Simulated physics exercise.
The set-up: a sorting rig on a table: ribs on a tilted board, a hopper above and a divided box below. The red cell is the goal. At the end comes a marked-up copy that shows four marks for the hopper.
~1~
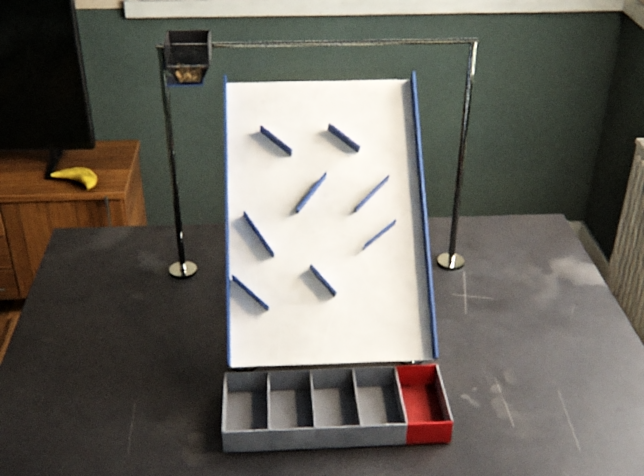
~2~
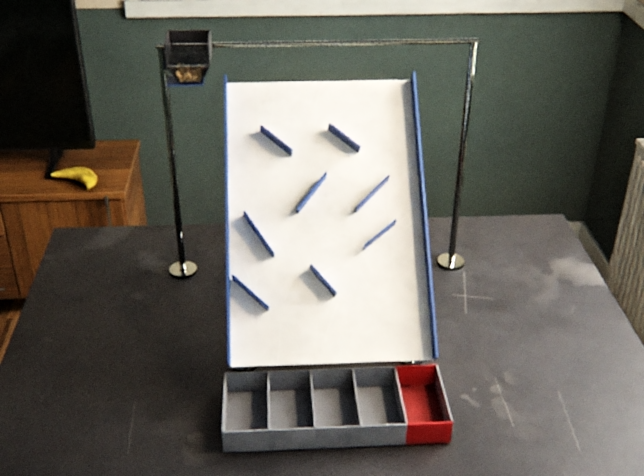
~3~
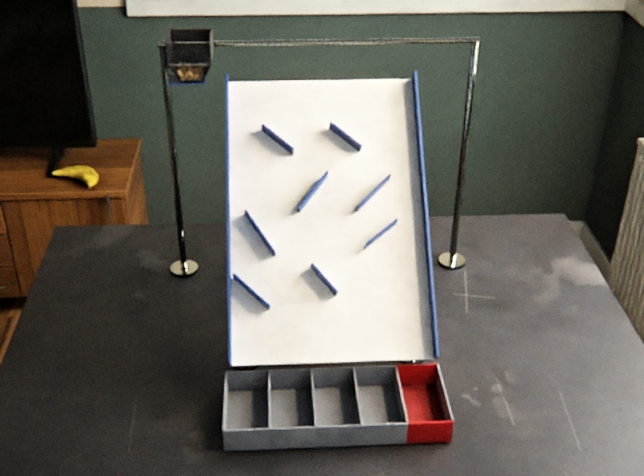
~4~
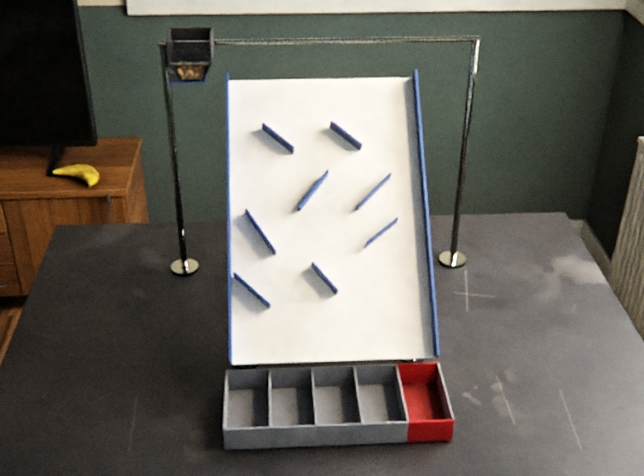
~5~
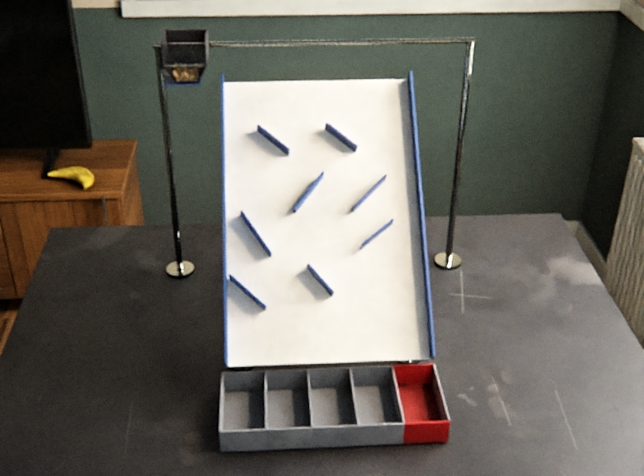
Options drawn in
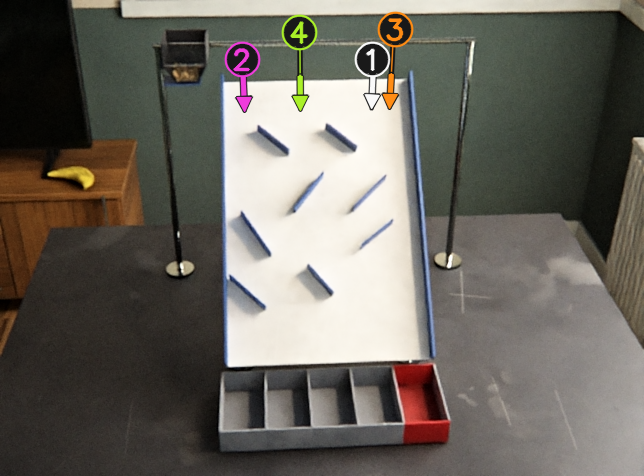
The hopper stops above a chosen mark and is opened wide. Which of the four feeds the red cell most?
Best: 3.
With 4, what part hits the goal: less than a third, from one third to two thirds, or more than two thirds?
Mark 4 gives less than a third.
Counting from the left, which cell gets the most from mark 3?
The fifth from the left.
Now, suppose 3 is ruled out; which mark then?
The answer is 1.
On the marked copy, mark 1 meets the board at (371, 103); mark 2 meets the board at (244, 106); mark 3 meets the board at (389, 103); mark 4 meets the board at (300, 105).
If 1 is chosen, close to half in the red cell, close to half in other cells, only a few outside the box.
If 2 is chosen, none at all in the red cell, all but a few in other cells, a small share held on the board.
If 3 is chosen, close to two thirds in the red cell, close to a quarter in other cells, a small share outside the box.
If 4 is chosen, none at all in the red cell, all but a few in other cells, only a few outside the box.
